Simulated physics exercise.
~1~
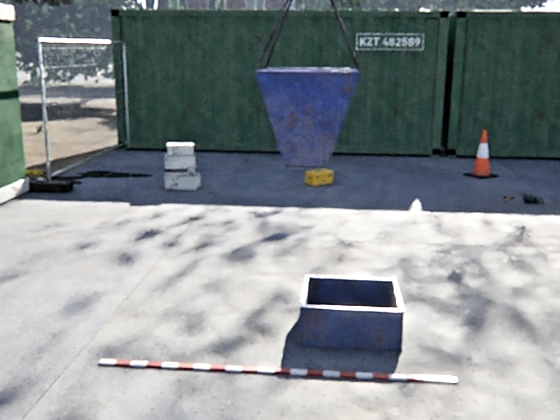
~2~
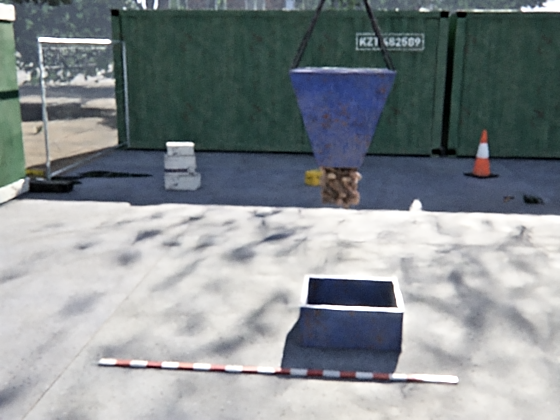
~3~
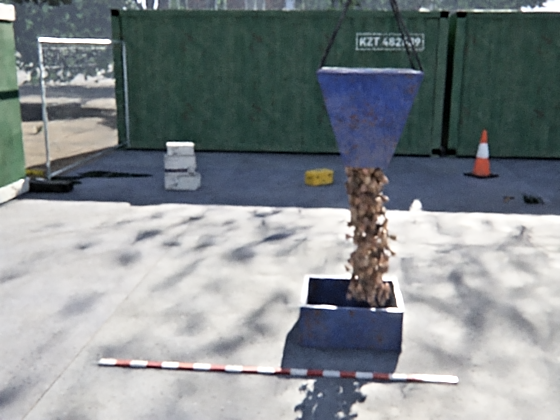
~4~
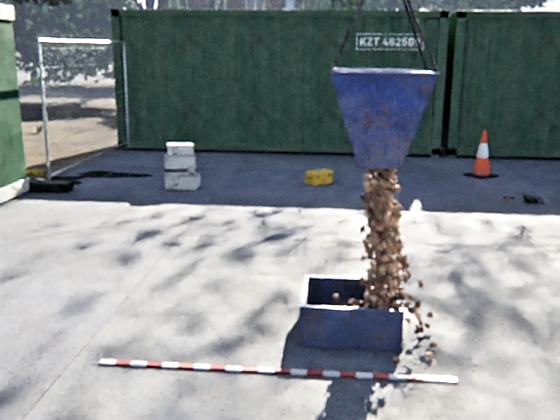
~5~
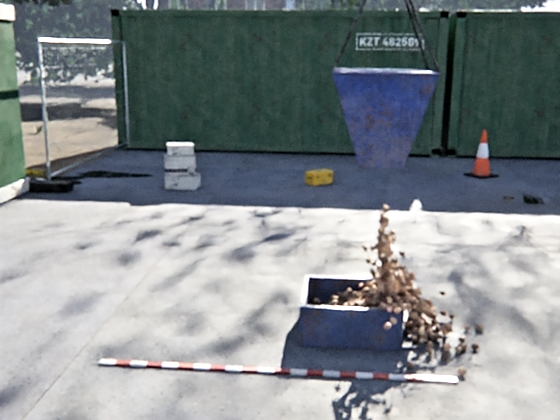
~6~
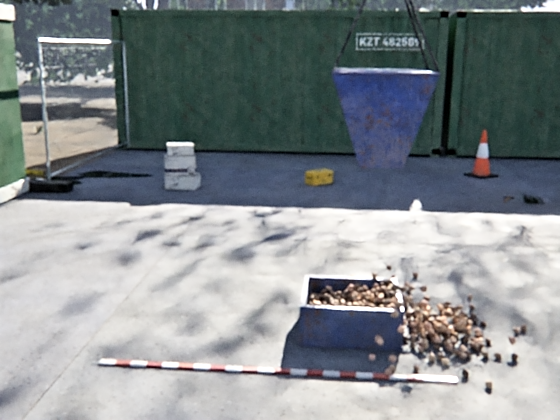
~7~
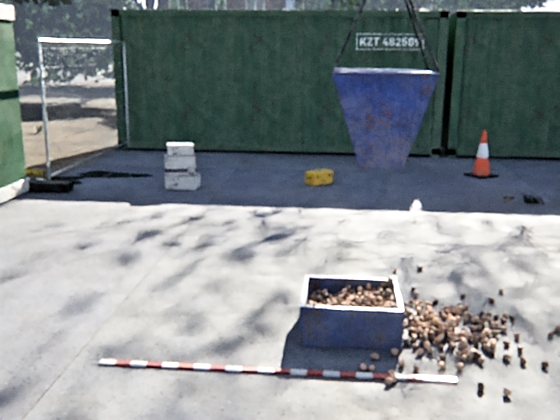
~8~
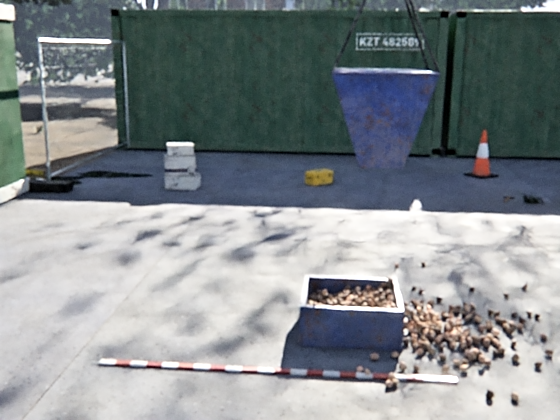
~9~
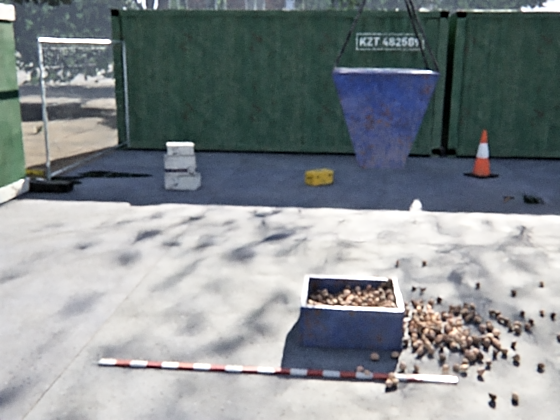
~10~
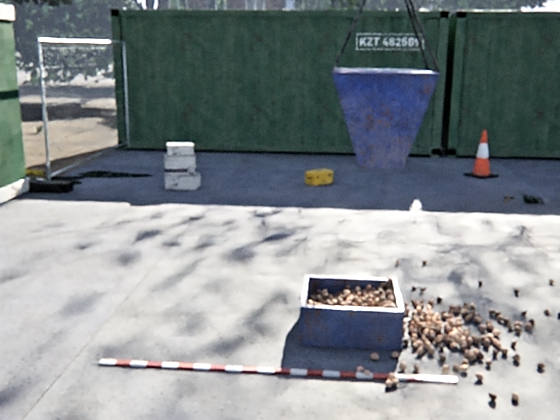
Blue hopper moving right while pouring brown stones into a small open bin, some spilling and scattering on the ground to its right.
